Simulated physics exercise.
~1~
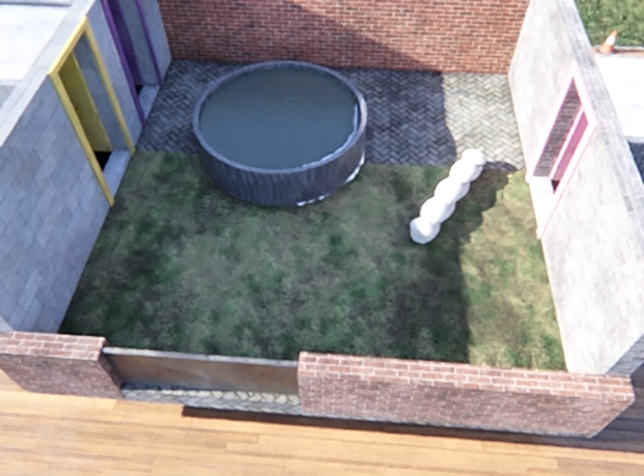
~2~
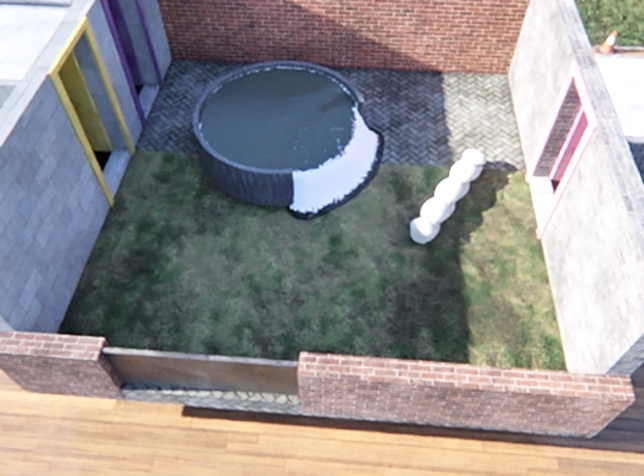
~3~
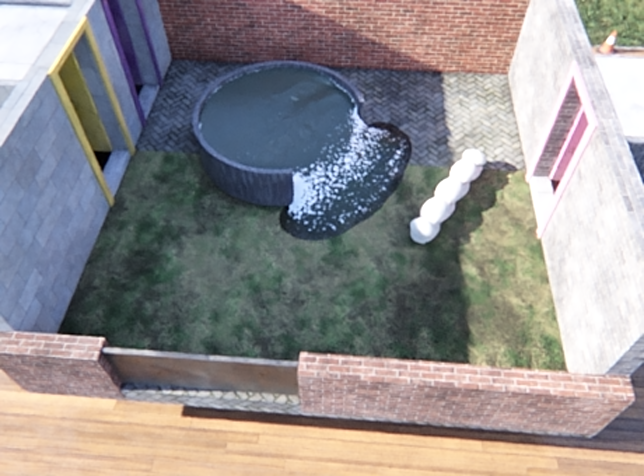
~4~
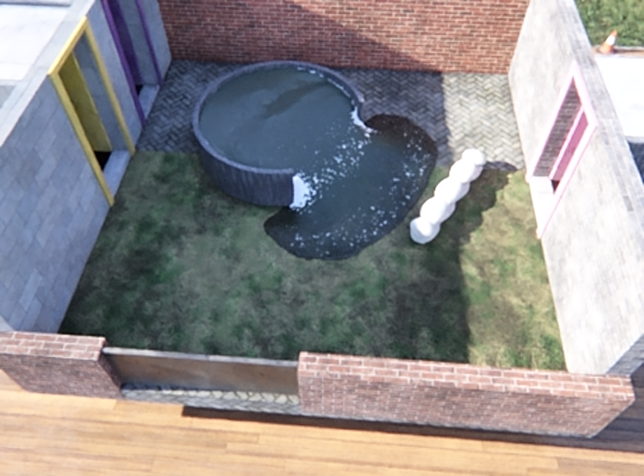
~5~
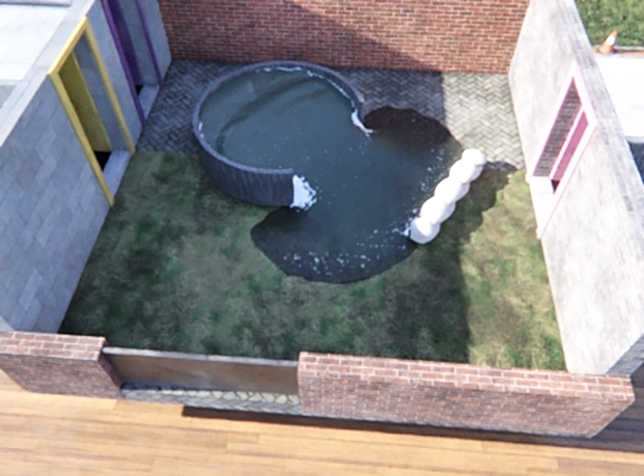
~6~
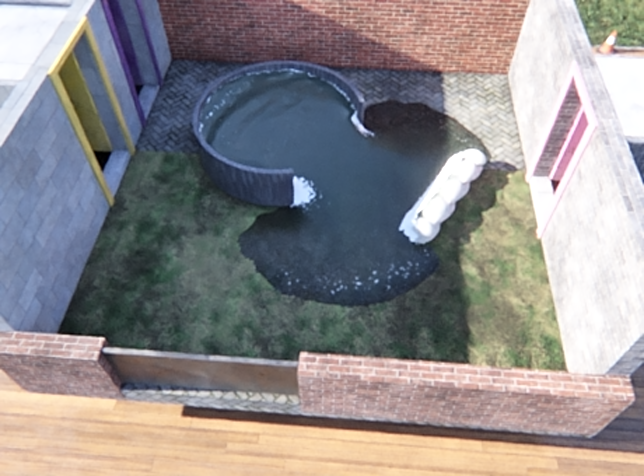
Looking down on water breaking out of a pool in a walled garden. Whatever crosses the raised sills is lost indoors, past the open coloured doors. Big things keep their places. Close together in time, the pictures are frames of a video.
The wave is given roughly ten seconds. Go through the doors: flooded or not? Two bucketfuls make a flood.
As I see it, I expect the yellow door to stop at two buckets or less. I expect the purple door to stop at two buckets or less. I expect the pink door to stop at two buckets or less.
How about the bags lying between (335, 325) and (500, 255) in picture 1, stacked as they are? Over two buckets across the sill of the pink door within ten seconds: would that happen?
Then the pink one exceeds the limit.
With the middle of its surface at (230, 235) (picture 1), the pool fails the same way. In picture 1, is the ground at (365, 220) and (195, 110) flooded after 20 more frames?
I'd say swamped for the first and still dry for the second.
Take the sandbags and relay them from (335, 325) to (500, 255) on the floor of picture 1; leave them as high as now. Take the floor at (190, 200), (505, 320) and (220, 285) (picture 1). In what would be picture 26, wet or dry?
First point still bare, second inundated, third inundated.
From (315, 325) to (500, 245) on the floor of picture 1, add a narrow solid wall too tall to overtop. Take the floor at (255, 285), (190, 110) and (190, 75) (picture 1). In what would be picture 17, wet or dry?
The first spot is swamped, the second untouched, the third untouched.
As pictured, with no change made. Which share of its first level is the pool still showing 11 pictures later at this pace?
Roughly 44 per cent.
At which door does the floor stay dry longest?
The yellow door.
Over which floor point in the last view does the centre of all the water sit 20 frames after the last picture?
The balance point is around (373, 191).
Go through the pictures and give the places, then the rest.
The first frame shows the round pool at (280, 116) is whole and still.
In the second frame, water pours out at (347, 166) and has run to (373, 134).
In the third frame, the front is at (392, 130), out from the gap at (347, 169).
In the fourth frame, water pours out at (347, 170) and has run to (400, 120).
In the fifth frame, the front is at (455, 143), out from the gap at (347, 170).
In the sixth frame, water pours out at (347, 170) and has run to (479, 144).
A moment on, water covers 35 % of the floor; the yellow door not reached, the purple door not reached, the pink door not reached.
Next, water covers 50 % of the floor; the yellow door not reached, the purple door not reached, the pink door wet at the sill, nothing in.
Then, water covers 60 % of the floor; the yellow door not reached, the purple door not reached, the pink door wet at the sill, nothing in.
Later, water covers 85 % of the floor; the yellow door not reached, the purple door wet at the sill, nothing in, the pink door wet at the sill, nothing in.
In the end, water covers 95 % of the floor; the yellow door wet at the sill, nothing in, the purple door wet at the sill, nothing in, the pink door under two buckets in.
